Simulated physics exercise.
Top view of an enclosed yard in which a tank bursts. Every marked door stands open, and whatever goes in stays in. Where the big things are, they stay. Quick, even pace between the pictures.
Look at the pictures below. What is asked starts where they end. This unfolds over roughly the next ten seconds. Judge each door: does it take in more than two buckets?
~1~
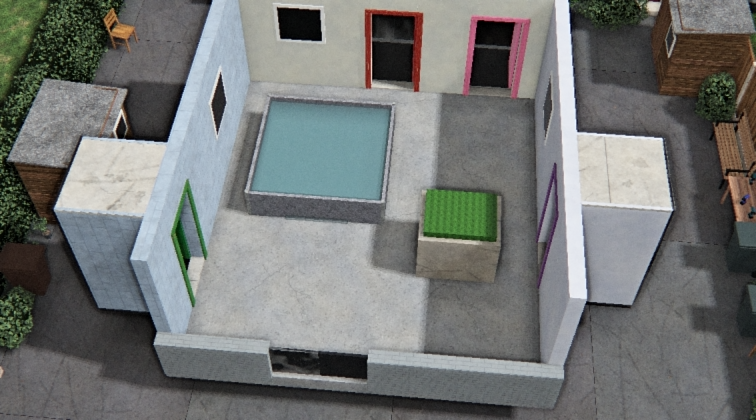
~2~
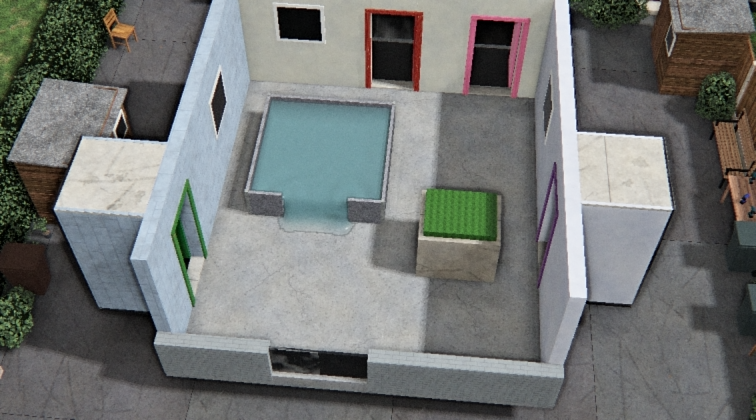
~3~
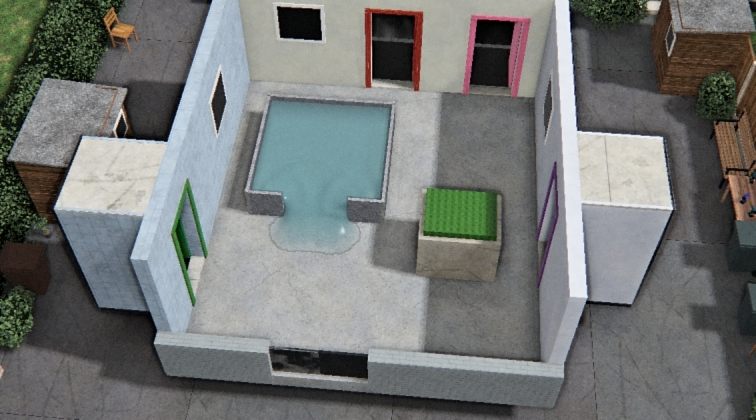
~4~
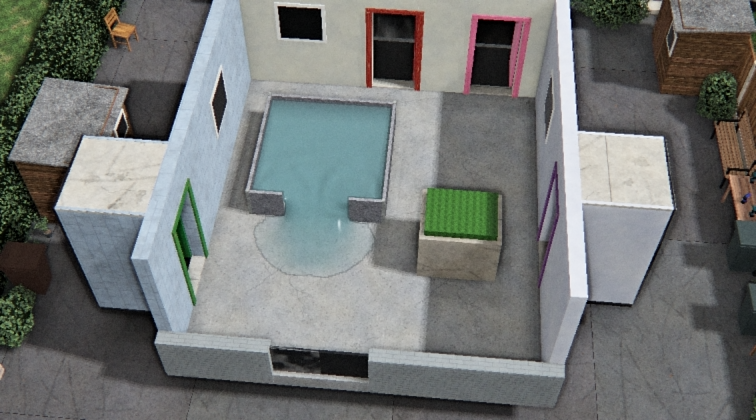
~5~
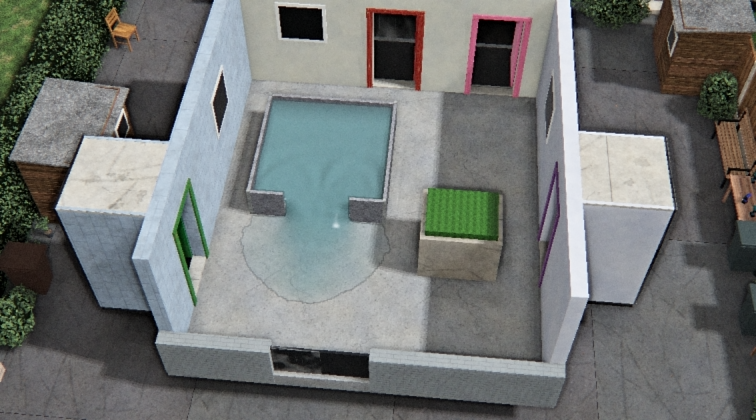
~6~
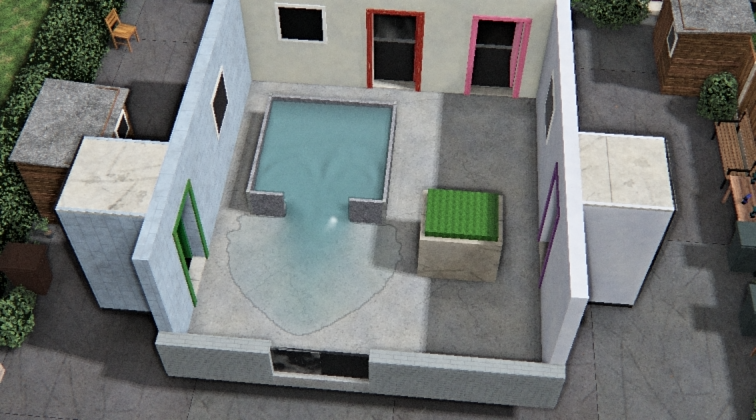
My call: The red door keeps it to two or fewer, the purple door takes in more, the green door takes in more, the pink door takes in more.
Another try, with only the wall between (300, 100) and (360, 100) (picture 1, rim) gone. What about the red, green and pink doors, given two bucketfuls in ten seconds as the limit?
As I see it, the red door breaks the limit, the green door stays within bounds and the pink door breaks the limit.
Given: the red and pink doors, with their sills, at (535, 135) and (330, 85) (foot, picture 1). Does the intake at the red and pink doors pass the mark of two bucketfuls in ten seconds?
Result - red door remains within the limit; pink door remains within the limit.
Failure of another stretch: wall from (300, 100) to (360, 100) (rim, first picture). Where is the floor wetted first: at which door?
Earliest is the red-painted one.
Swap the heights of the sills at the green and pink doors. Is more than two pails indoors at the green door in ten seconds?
Result for green: Above the limit.
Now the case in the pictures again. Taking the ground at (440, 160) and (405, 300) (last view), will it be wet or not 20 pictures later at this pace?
Result, in the order given: Not wetted / wetted.
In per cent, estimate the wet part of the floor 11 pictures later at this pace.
That should be about 35 %.
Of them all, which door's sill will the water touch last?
Answer - the red door.
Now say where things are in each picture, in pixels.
The open tank at (323, 149) is whole and still, in the first picture.
The front is at (349, 226), out from the gap at (316, 210), in the second picture.
The front is at (278, 242), out from the gap at (316, 211), in the third picture.
Water pours out at (317, 211) and has run to (287, 270), in the fourth picture.
Water pours out at (318, 210) and has run to (320, 298), in the fifth picture.
The front is at (305, 330), out from the gap at (317, 211), in the sixth picture.
A moment on, water covers 30 % of the floor; the red door not reached, the purple door not reached, the green door wet at the sill, nothing in, the pink door not reached.
Next, water covers 35 % of the floor; the red door not reached, the purple door not reached, the green door under two buckets in, the pink door not reached.
Then, water covers 45 % of the floor; the red door not reached, the purple door not reached, the green door over two buckets in, the pink door not reached.
Later, water covers 70 % of the floor; the red door not reached, the purple door under two buckets in, the green door far over two buckets in, the pink door not reached.
In the end, water covers 95 % of the floor; the red door under two buckets in, the purple door over two buckets in, the green door far over two buckets in, the pink door over two buckets in.
